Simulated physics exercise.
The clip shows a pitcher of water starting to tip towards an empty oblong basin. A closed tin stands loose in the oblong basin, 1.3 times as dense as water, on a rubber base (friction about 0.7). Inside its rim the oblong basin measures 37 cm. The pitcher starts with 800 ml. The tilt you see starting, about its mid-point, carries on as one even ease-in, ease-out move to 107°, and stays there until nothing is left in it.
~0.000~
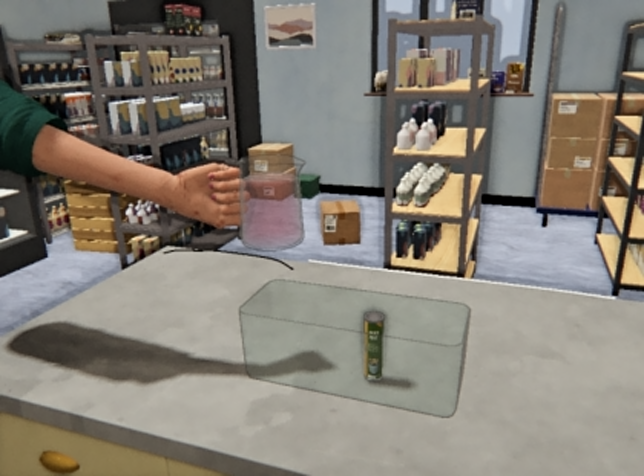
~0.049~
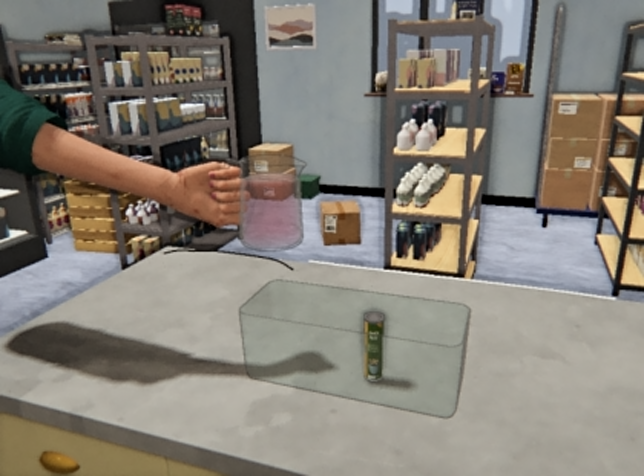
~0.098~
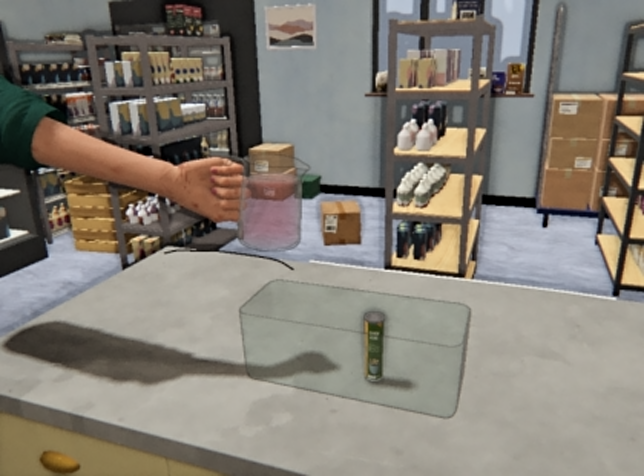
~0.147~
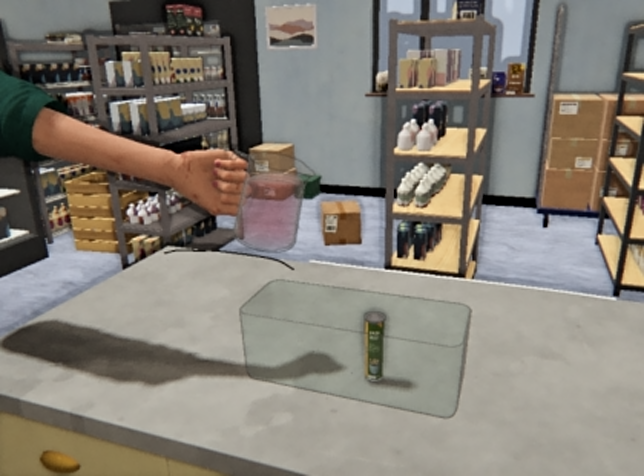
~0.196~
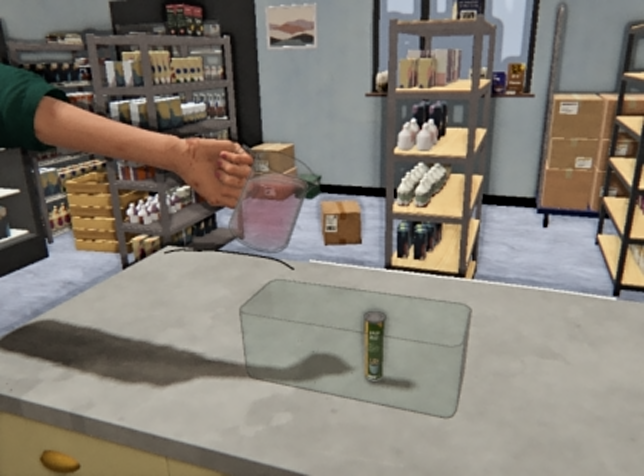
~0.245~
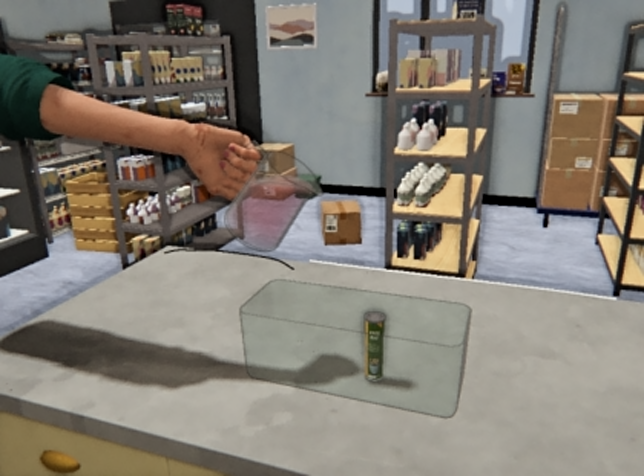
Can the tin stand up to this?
The tin goes over.
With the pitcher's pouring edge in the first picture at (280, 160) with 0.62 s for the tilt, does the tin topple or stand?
Then it stays up.
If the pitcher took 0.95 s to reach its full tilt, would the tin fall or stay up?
Then it falls.
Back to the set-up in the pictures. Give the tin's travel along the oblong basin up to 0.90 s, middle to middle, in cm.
Some 9 cm.
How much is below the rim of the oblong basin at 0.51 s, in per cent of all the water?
About 5 per cent.
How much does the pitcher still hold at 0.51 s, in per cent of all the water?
Near 70 in a hundred.
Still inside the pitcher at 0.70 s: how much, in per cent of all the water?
About 26 per cent.
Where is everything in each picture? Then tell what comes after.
In the first picture, tilt 0°; pouring edge (305, 162); surface from (247, 177) to (297, 180); the oblong basin's rim runs from (255, 295) to (467, 326); the tin's top is at (374, 320).
In the second picture, tilt 2°; pouring edge (306, 164); surface from (247, 176) to (297, 180).
In the third picture, tilt 6°; pouring edge (310, 168); surface from (248, 176) to (299, 181).
In the fourth picture, tilt 14°; pouring edge (315, 174); surface from (249, 186) to (303, 183).
In the fifth picture, tilt 24°; pouring edge (319, 183); surface from (245, 194) to (308, 184).
In the sixth picture, tilt 36°; pouring edge (323, 195); surface from (240, 196) to (315, 189).
By 0.51 s the tilt is 99° and 71 per cent is still to pour; the tin stands where it began.
By 0.70 s the tilt is 107° and 26 per cent is still to pour; the tin leans 7°.
By 0.90 s the tilt is 107° and 8 per cent is still to pour; the tin lies on its side.
By 1.12 s the tilt is 107° and 1 per cent is still to pour; the tin lies on its side.
At rest the tin lies on its side.
